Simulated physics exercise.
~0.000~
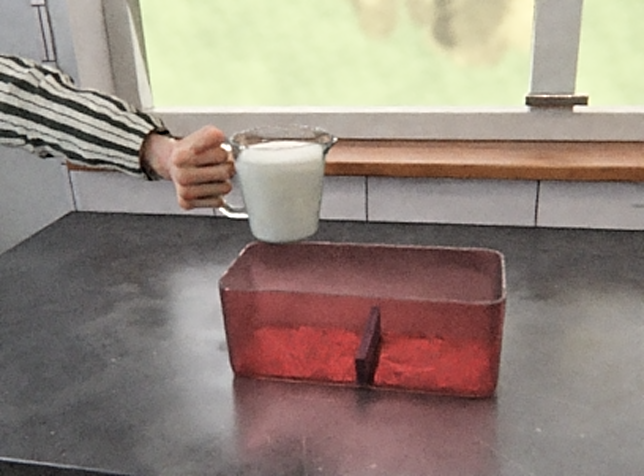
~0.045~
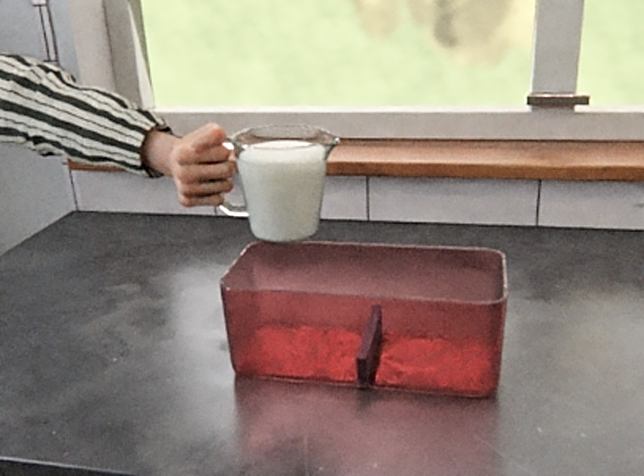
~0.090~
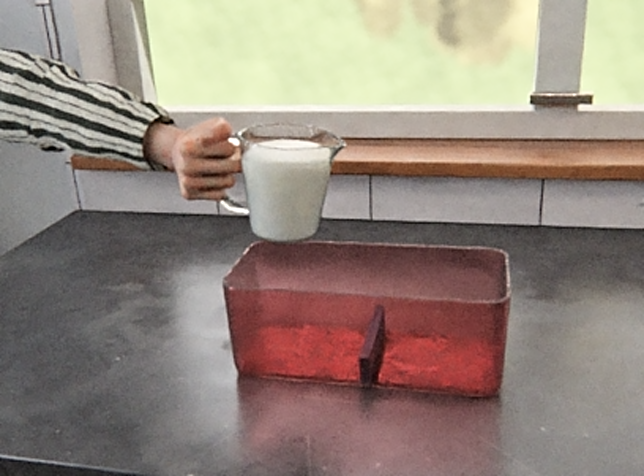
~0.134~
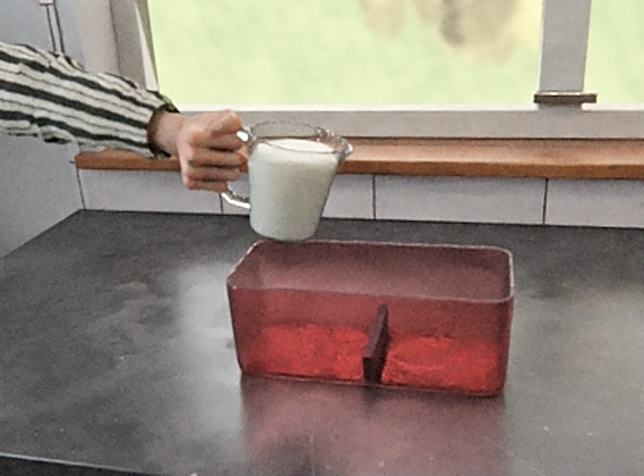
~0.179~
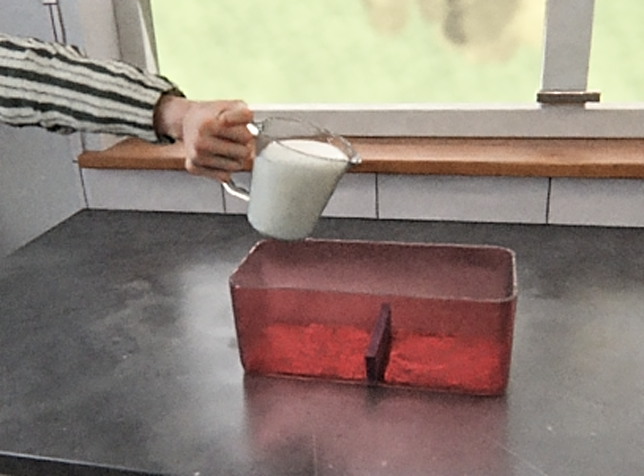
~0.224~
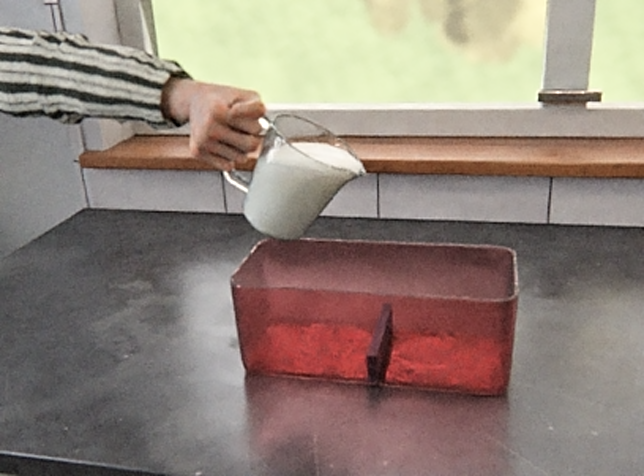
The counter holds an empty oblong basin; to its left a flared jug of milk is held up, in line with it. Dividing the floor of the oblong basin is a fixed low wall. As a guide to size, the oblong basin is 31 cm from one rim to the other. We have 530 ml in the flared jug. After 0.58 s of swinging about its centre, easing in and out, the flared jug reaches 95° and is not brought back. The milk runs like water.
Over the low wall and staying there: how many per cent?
93 out of 100.
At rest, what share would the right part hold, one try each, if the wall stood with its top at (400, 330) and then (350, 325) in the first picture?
Roughly 40 per cent, then 95 per cent.
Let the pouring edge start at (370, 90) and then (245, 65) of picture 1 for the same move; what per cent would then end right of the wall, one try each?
The first try gives 85 percent and the second 10 percent.
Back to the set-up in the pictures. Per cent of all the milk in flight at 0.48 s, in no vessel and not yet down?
Some 20 per cent, I reckon.
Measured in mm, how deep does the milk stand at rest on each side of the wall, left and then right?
The left side settles near 2 mm and the right side near 26 mm.
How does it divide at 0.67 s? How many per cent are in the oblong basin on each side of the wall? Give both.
I'd say some 4 in a hundred on the left and 68 on the right.
Then, 0.48 s in, the tilt is 88° and 55 per cent is still to pour, 0 is left of the wall and 25 right of it.
Then, 0.67 s in, the tilt is 95° and 17 per cent is still to pour, 4 is left of the wall and 68 right of it.
Then, 0.87 s in, the tilt is 95° and 3 per cent is still to pour, 5 is left of the wall and 89 right of it.
Then, 1.08 s in, the tilt is 95° and 0 per cent is still to pour, 5 is left of the wall and 94 right of it.
Finally, 6 per cent lies left of the wall, 93 right of it and 1 outside.
